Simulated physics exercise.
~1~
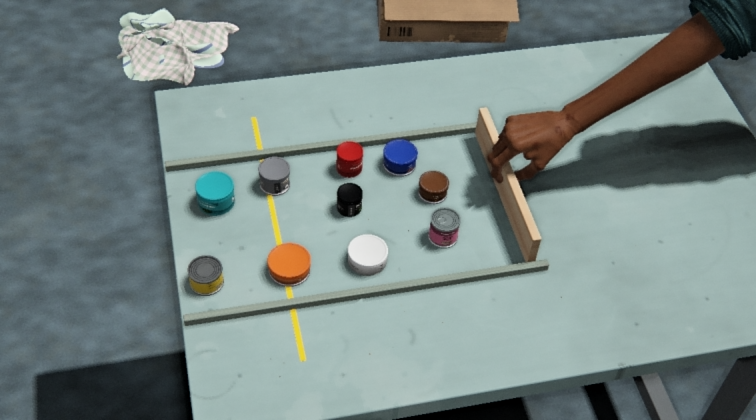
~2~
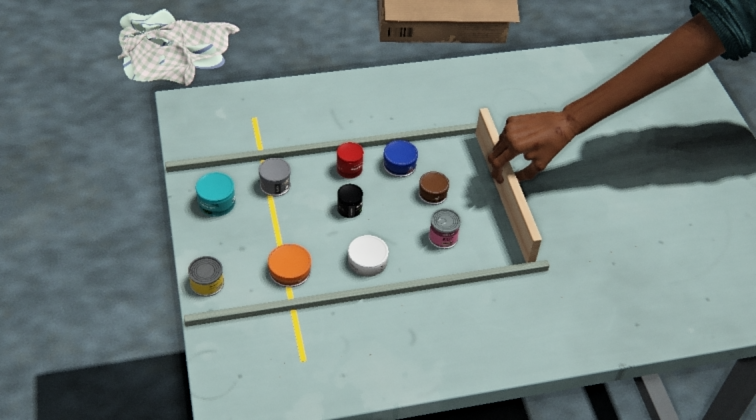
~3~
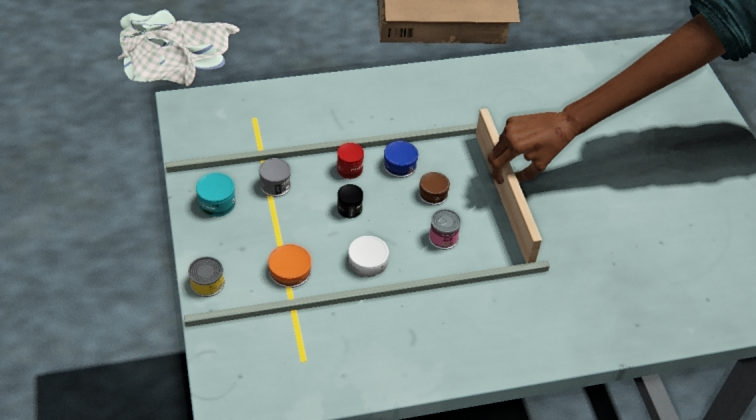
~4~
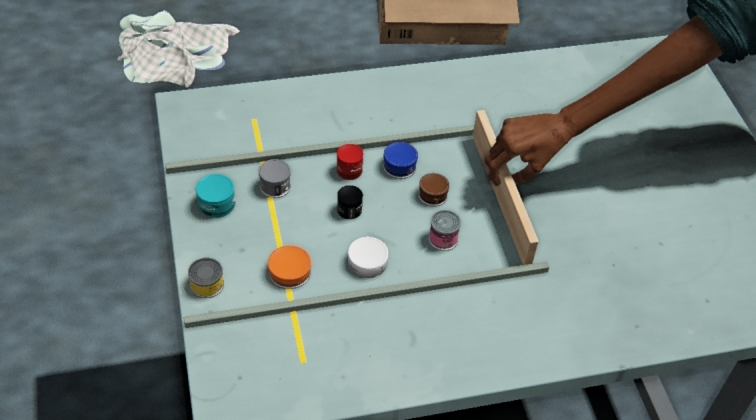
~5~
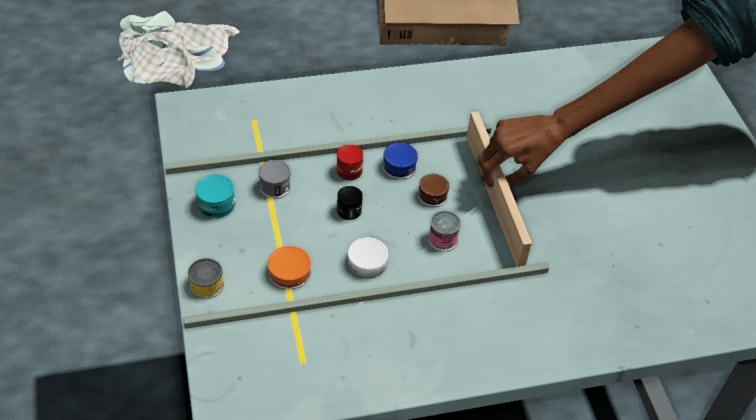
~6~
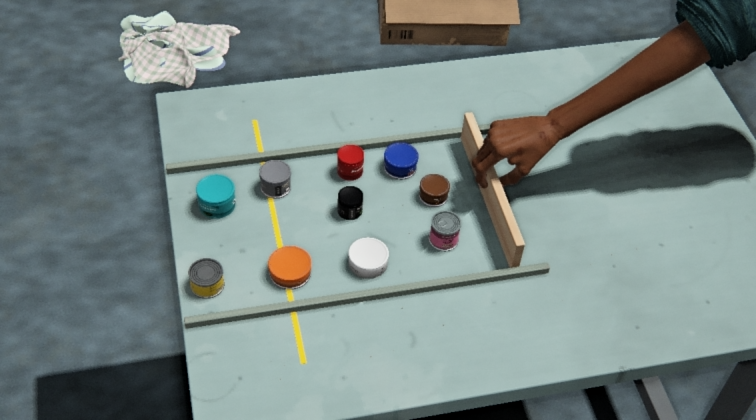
A hand slides a wooden board slightly left on a table toward scattered colourful tubs.
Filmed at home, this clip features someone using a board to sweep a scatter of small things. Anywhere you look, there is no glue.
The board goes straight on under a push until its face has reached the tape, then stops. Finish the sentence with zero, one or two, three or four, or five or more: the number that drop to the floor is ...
The number that drop to the floor is zero.
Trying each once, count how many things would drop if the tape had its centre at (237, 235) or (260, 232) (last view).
So that's 2 for the first and 0 for the second.
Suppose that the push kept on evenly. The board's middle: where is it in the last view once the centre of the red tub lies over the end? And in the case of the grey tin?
For the red tub at (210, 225), for the grey tin at (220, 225).
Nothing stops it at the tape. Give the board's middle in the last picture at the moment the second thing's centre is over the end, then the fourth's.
At (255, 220) for the second, at (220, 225) for the fourth.
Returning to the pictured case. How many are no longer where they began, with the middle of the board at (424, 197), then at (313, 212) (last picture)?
I get 3 at the one place and 8 at the other.
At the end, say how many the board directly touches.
It adds up to 4.
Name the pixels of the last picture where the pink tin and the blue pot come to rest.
In the last picture they sit at about (268, 254) and about (251, 183).
Soon after, none off yet; yellow tin at rest near (207, 278); turquoise tub at rest near (216, 197); orange pot at rest near (290, 268).
After that, none off yet; yellow tin at rest near (207, 278); turquoise tub at rest near (216, 197); orange pot displaced a little near (274, 266).
In the end, the number that fall off is zero.
